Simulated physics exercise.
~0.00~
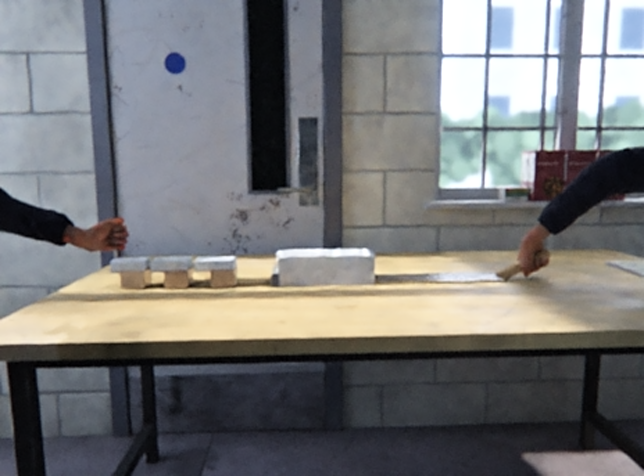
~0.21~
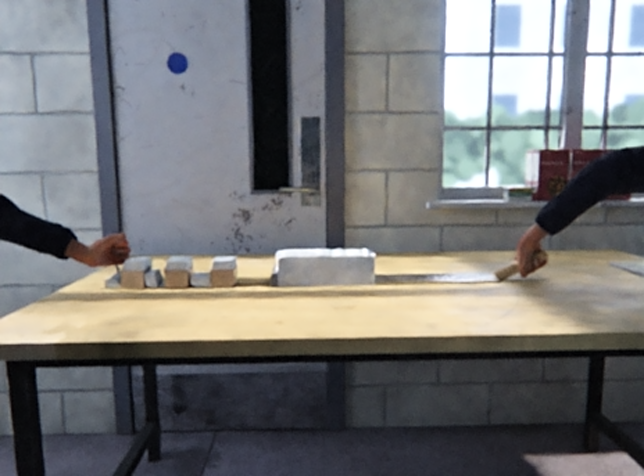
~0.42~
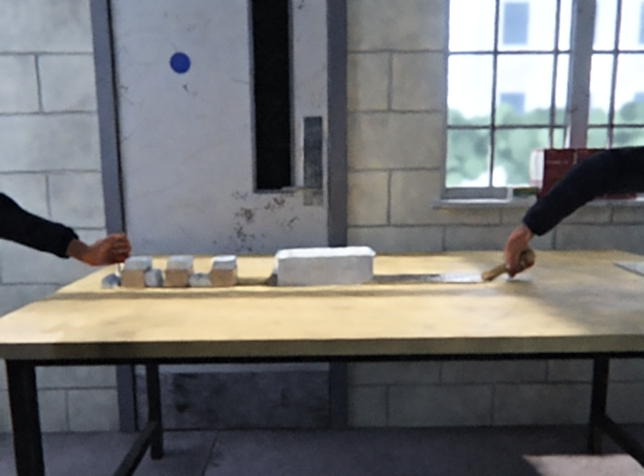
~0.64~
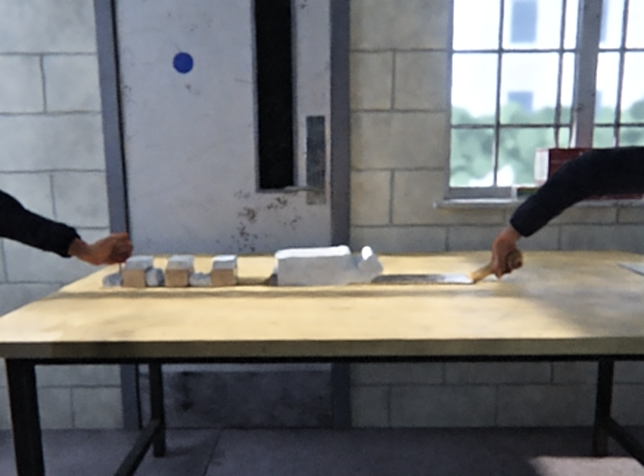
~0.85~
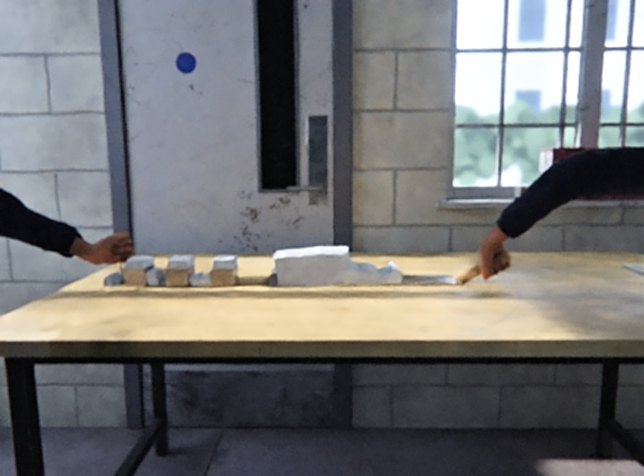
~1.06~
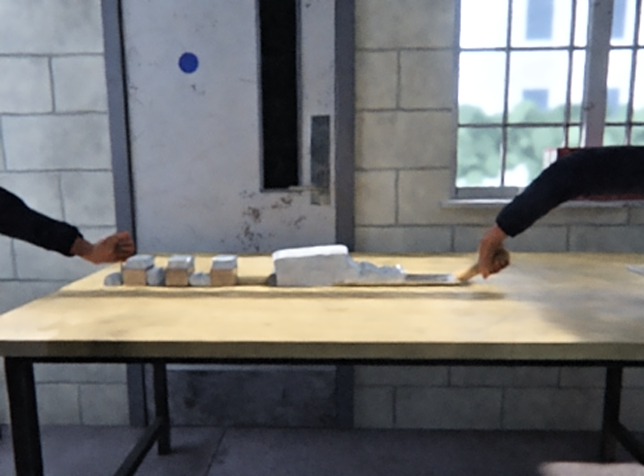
In a room with pale block walls, a grey door and a bright window, a wooden table is seen from the front, the view drifting slightly left. A white slab of wet snow sits mid-table, with three small snow-topped blocks at left and hands at both sides. The blocks' white tops droop, then the right hand pushes a flat blade leftward, and the slab's right end breaks down into low lumps.
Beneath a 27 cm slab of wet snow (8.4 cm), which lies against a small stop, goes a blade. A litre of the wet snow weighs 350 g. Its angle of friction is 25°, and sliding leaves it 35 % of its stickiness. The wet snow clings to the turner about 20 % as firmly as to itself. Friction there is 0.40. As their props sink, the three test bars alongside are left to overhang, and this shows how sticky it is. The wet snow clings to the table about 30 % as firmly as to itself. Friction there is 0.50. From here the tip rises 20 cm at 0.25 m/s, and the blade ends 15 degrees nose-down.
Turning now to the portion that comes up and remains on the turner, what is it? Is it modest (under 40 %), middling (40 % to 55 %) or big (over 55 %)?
It is modest, under 40 %.
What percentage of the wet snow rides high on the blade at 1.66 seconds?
Roughly 35 percent.
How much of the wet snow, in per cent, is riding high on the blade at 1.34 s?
It comes to around 4 percent.
After 1.34 s, the tip is 7.4 cm up.
After 1.66 s, the tip is 15 cm up.
After 1.99 s, the tip is 20 cm up and 27 % is riding high on the blade.
After 2.32 s, the tip is 20 cm up and 26 % is riding high on the blade.
After 2.42 s, the tip is 20 cm up and 26 % is riding high on the blade.
